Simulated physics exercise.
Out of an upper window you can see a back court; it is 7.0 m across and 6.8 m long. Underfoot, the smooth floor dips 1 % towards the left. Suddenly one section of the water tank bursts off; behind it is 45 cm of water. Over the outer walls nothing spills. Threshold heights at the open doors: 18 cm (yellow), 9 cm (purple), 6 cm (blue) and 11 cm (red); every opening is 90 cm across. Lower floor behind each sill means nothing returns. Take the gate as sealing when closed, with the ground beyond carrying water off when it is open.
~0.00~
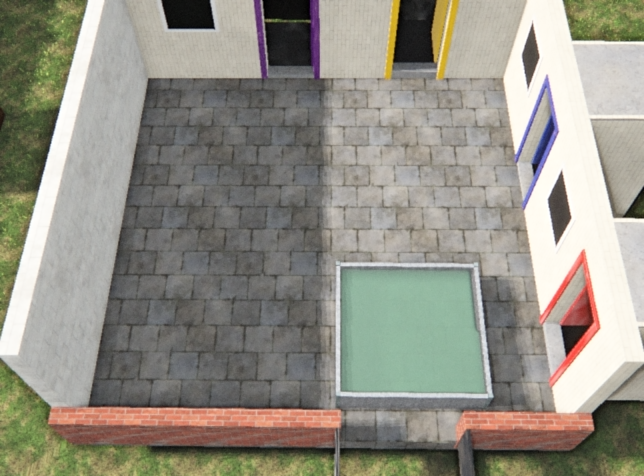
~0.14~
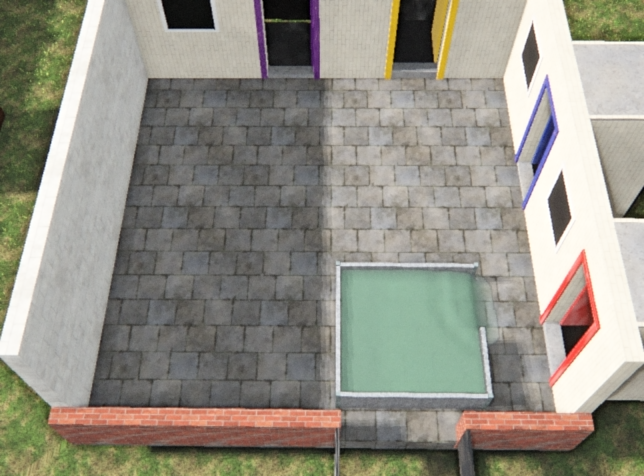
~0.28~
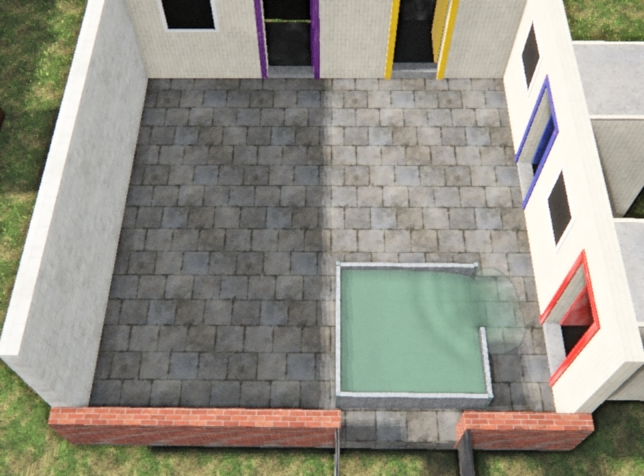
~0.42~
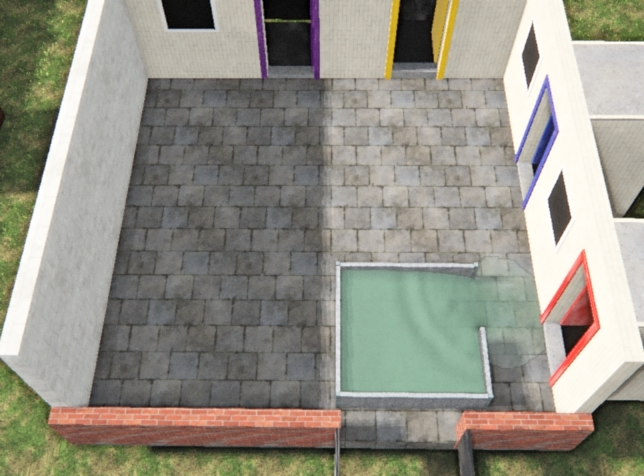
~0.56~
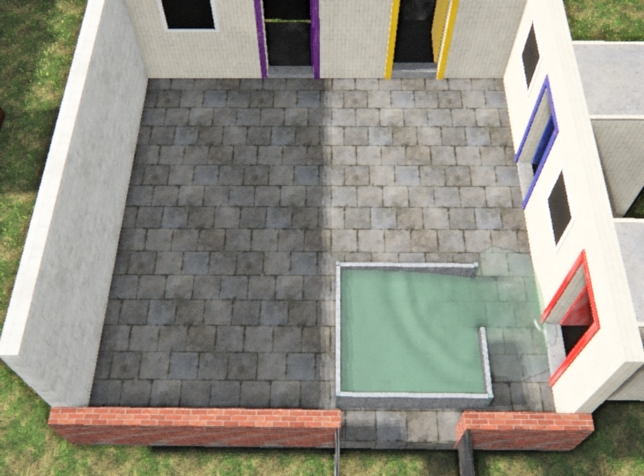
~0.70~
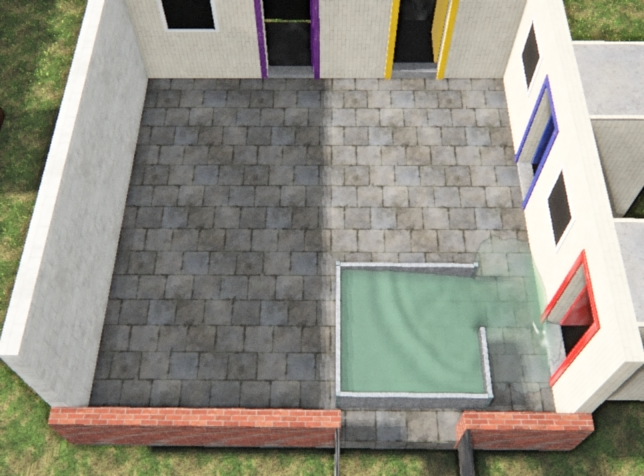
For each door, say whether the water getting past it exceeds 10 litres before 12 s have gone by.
Outcome: The yellow door remains shy of the limit. The purple door remains shy of the limit. The blue door remains shy of the limit. The red door overtops the limit.
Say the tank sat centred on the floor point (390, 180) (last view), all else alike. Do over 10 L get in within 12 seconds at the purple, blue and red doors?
Purple gets no more than that, blue gets more than that, red gets no more than that.
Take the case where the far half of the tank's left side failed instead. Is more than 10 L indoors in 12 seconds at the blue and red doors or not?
Against that limit: Blue not over, red not over.
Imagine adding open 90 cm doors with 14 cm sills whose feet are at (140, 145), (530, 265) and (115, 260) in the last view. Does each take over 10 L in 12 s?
Per doorway, in order: Insufficient / sufficient / insufficient.
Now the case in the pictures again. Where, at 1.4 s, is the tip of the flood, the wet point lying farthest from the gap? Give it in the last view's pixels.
Near (516, 192).
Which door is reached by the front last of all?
That would be the purple door, last of all.
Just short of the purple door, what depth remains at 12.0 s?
The depth comes to around 3.5 centimetres.
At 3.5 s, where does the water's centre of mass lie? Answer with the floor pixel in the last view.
At roughly (438, 303).
After 1.4 s water covers 5 % of the floor and is deepest (33 cm) near (522, 304); yellow door not reached, purple door not reached, blue door not reached, red door 18 cm at the sill, 13 L in.
After 2.2 s water covers 15 % of the floor and is deepest (32 cm) near (534, 304); yellow door not reached, purple door not reached, blue door 6 cm at the sill, 0 L in, red door 20 cm at the sill, 37 L in.
After 3.5 s water covers 30 % of the floor and is deepest (21 cm) near (534, 304); yellow door 12 cm at the sill, 0 L in, purple door not reached, blue door 6 cm at the sill, 0 L in, red door 15 cm at the sill, 71 L in.
After 7.0 s water covers 50 % of the floor and is deepest (13 cm) near (534, 304); yellow door 8 cm at the sill, 0 L in, purple door 4 cm at the sill, 0 L in, blue door 4 cm at the sill, 0 L in, red door 8 cm at the sill, 88 L in.
After 12.0 s water covers 70 % of the floor and is deepest (8 cm) near (482, 345); yellow door 5 cm at the sill, 0 L in, purple door 3 cm at the sill, 0 L in, blue door 2 cm at the sill, 1 L in, red door 6 cm at the sill, 88 L in.
